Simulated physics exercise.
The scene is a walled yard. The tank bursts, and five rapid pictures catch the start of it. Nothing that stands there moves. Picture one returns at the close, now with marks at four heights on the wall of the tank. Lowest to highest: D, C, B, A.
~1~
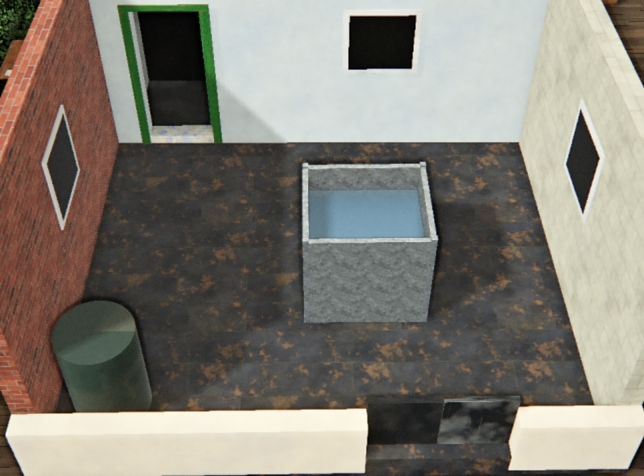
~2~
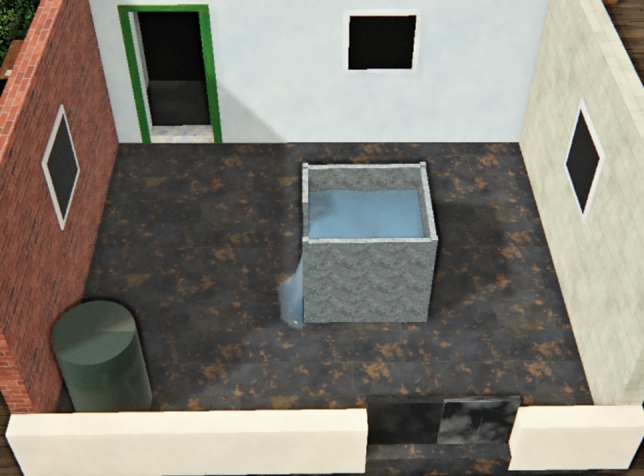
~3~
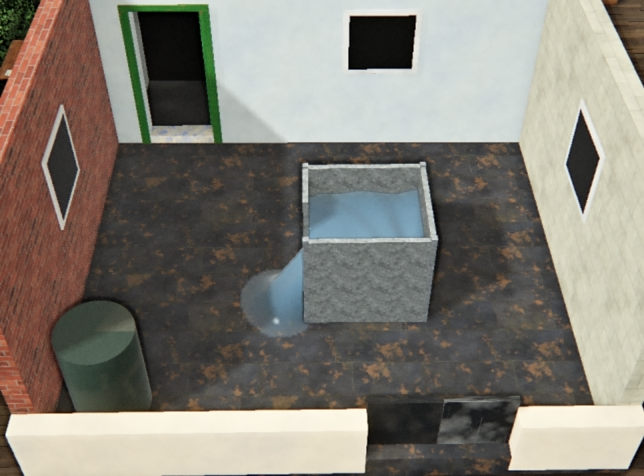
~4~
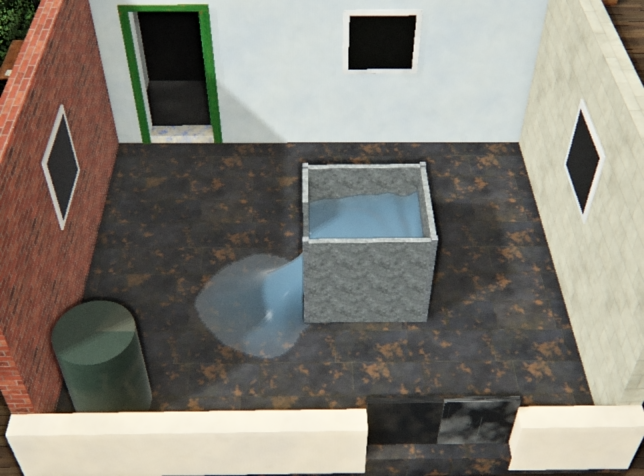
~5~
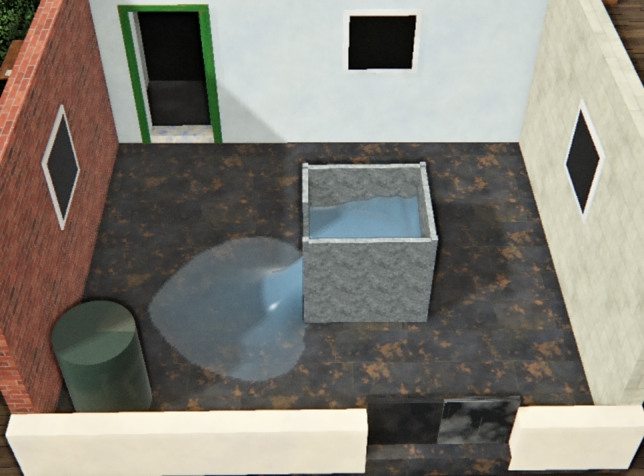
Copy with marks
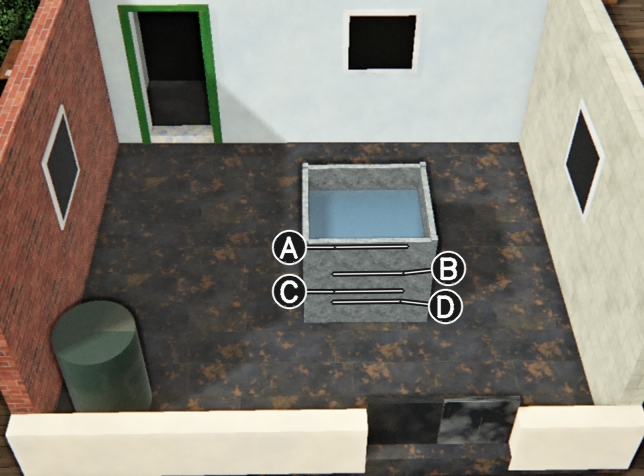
A walled yard with a dark, rust-flecked floor is seen from above, between a red brick wall on the left and a cream one on the right. A grey stone tank of blue water stands near the middle, with a green-framed doorway behind and a dark green cylinder at front left. Water pours from the tank's left side and spreads leftward in a widening puddle, while the camera stays still.
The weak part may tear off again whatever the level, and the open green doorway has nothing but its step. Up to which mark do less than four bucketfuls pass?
That is level B.
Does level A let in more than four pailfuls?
Yes, it does.
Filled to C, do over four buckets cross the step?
No, not at all.
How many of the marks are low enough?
Three of them.
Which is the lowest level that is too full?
Here it is level A.
On the marked copy, A at (370, 246); B at (368, 273); C at (367, 291); D at (367, 301); from the bottom up D, C, B, A.
For level A, about 11 bucketfuls get in.
For level B, a bucket or two gets in.
For level C, nothing gets over.
For level D, nothing gets over.
